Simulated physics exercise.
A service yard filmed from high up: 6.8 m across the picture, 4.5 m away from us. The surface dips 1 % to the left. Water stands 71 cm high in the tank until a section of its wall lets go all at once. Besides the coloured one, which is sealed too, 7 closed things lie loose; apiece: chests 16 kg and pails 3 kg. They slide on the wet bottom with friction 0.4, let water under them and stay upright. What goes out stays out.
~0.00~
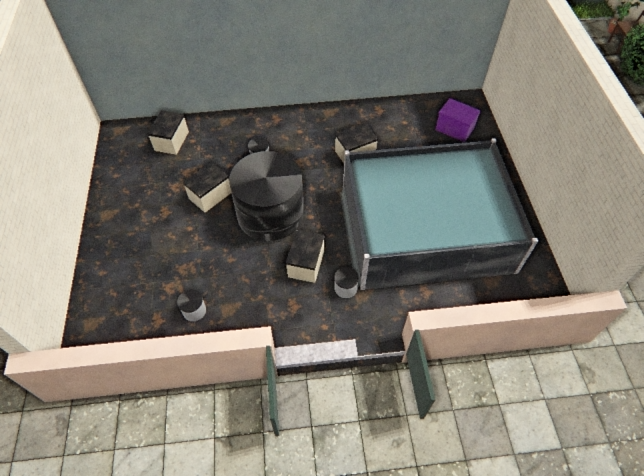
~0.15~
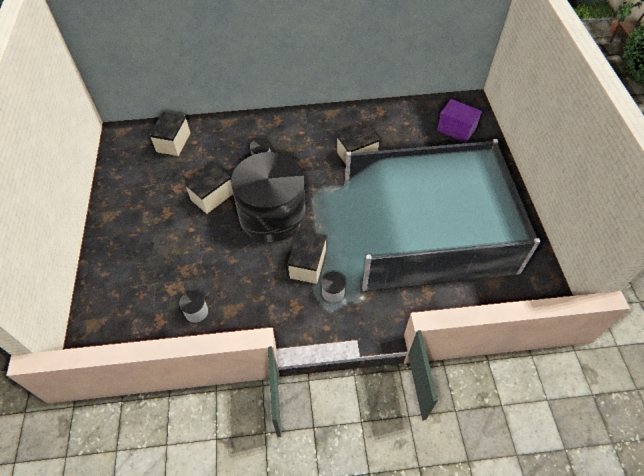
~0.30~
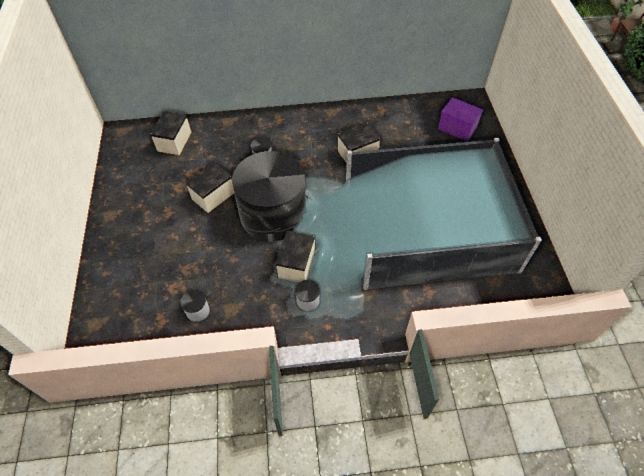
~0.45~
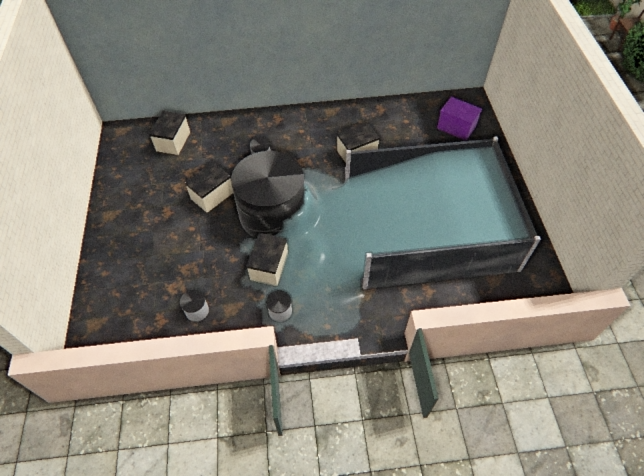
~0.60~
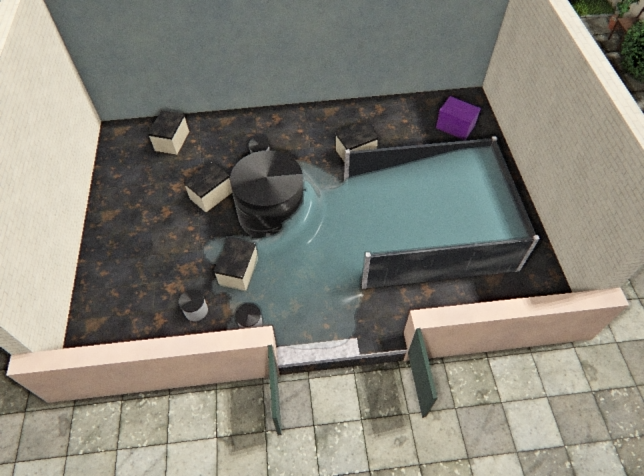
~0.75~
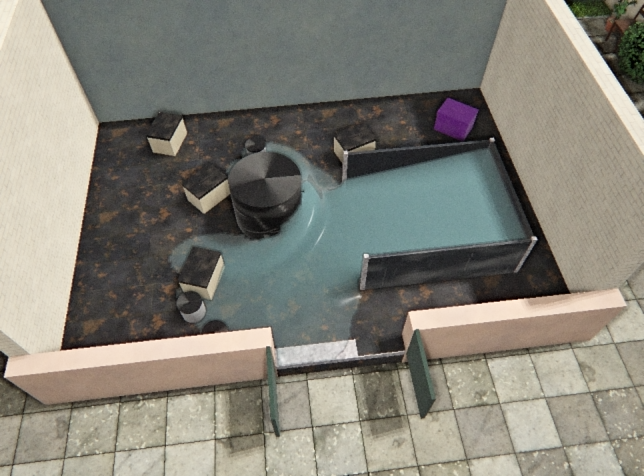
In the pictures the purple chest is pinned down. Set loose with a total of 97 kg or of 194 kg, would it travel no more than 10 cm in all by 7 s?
For it, the smaller load will do.
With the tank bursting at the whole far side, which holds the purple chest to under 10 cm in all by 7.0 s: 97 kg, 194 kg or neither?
Then only the higher weight holds it.
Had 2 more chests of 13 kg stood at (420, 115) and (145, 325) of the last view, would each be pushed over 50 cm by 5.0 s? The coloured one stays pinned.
In that order: Less, more.
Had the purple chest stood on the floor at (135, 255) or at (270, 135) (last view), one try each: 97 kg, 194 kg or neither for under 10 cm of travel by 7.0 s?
In that order: The smaller is enough; either load holds.
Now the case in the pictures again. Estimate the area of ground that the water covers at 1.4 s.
Roughly 16 m2.
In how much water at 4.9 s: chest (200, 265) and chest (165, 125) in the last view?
Roughly 14 and 16 cm.
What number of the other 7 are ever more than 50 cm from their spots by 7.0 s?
That makes 7.
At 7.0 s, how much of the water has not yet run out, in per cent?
About 90 per cent.
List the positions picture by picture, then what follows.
The first picture shows the purple chest at (460, 111) rests on the ground; water covers 3.6 m2; 0 of 8 have shifted.
The second picture shows the purple chest at (462, 112) rests on the ground; 4.6 m2 under water; 1 of 8 have shifted.
The third picture shows the purple chest at (463, 111) rests on the ground; 5.4 m2 under water; 2 of 8 have shifted.
The fourth picture shows the purple chest at (462, 110) rests on the ground; 6.4 m2 under water; 2 of 8 have shifted.
The fifth picture shows the purple chest at (460, 109), on the bottom; water covers 7.6 m2; 2 of 8 have shifted.
The sixth picture shows the purple chest at (458, 111) rests on the ground; 9.0 m2 under water; 2 of 8 have shifted.
After 1.4 s the purple chest would be 0 cm from its start with 97 kg and 0 cm from its start with 194 kg; 0 cm of water round it then.
After 3.1 s the purple chest would be 0 cm from its start with 97 kg and 0 cm from its start with 194 kg; 1 cm of water round it then.
After 4.9 s the purple chest would be 0 cm from its start with 97 kg and 0 cm from its start with 194 kg; 2 cm of water round it then.
After 7.0 s the purple chest would be 1 cm from its start with 97 kg and 0 cm from its start with 194 kg; 7 cm of water round it then.
